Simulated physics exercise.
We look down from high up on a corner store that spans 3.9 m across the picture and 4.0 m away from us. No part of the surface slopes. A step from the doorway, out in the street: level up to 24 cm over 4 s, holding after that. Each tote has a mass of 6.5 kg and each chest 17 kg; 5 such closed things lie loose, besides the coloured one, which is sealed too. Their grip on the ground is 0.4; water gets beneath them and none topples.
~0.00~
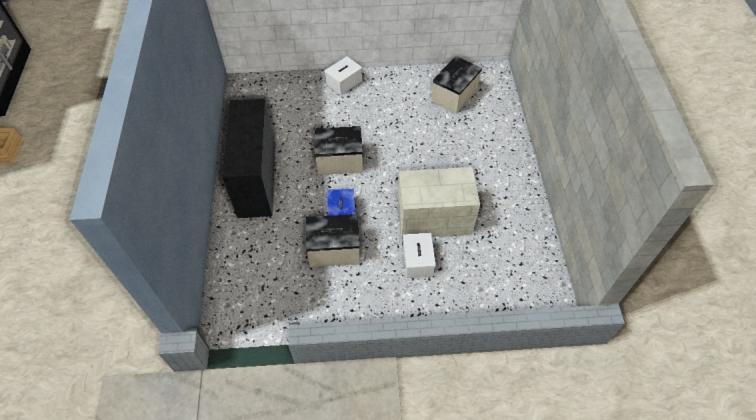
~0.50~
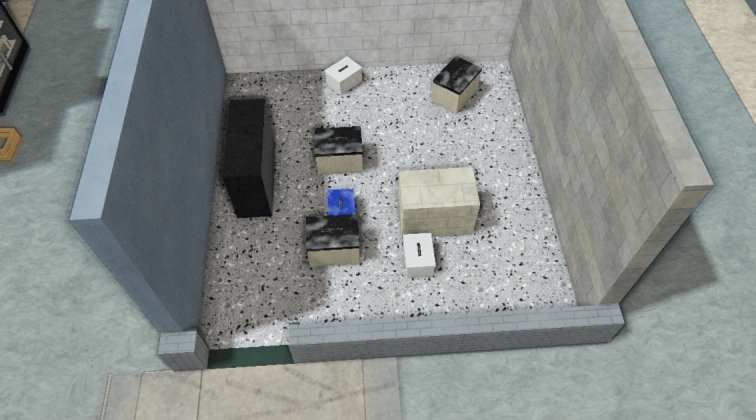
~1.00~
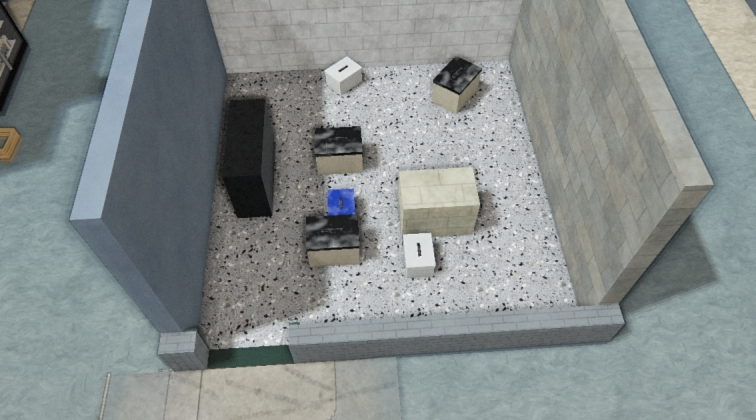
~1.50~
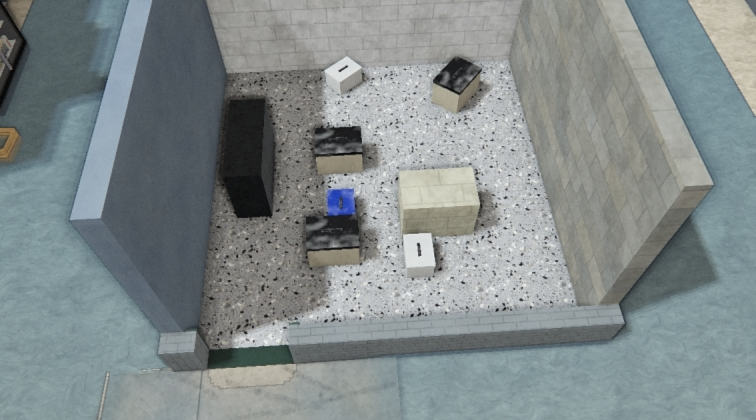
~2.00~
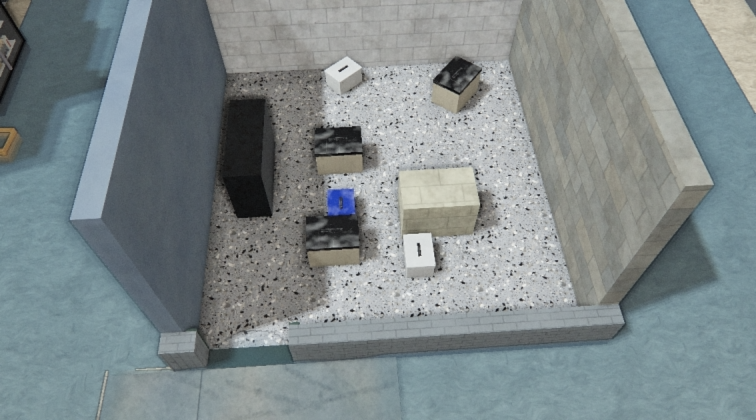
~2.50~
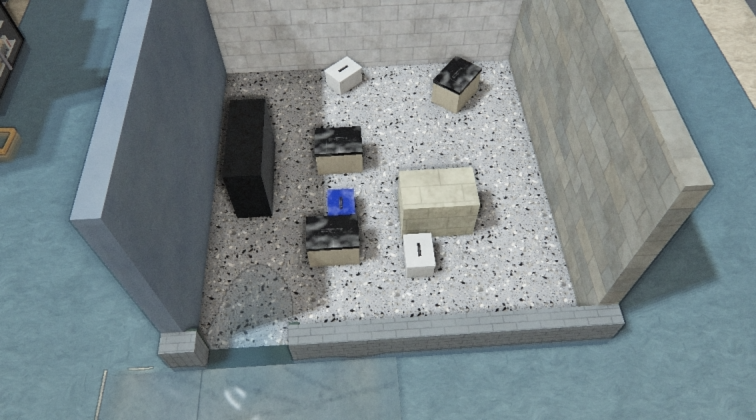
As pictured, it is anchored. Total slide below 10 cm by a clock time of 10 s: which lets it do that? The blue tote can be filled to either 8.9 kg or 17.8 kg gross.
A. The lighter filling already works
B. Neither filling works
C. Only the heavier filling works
B, neither filling works.
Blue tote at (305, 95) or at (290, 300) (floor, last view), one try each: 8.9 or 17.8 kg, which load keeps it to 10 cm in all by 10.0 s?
At the first spot the heavier mass is required, at the second nothing offered works.
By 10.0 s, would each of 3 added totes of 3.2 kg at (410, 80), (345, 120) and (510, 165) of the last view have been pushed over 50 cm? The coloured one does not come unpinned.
Spot one crosses the limit, spot two crosses the limit, spot three stays inside.
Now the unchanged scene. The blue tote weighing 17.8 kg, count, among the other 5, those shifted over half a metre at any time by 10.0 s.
Counting them up, I find 4.
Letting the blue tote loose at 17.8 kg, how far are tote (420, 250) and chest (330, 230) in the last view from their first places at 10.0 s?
Net displacement, in order: 60 cm; 80 cm.
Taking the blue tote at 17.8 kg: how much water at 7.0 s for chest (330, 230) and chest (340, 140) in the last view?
I'd put it at 7 cm and 4 cm respectively.
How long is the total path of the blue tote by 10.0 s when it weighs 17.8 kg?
60 cm.
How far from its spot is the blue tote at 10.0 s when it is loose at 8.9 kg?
Displacement near 150 cm.
After 3.5 s the blue tote would be 0 cm from its start with 8.9 kg and 0 cm from its start with 17.8 kg; 0 cm of water round it then.
After 4.5 s the blue tote would be 0 cm from its start with 8.9 kg and 0 cm from its start with 17.8 kg; 1 cm of water round it then.
After 7.0 s the blue tote would be 73 cm from its start with 8.9 kg and 16 cm from its start with 17.8 kg; 7 cm of water round it then.
After 10.0 s the blue tote would be 154 cm from its start with 8.9 kg and 55 cm from its start with 17.8 kg; 8 cm of water round it then.
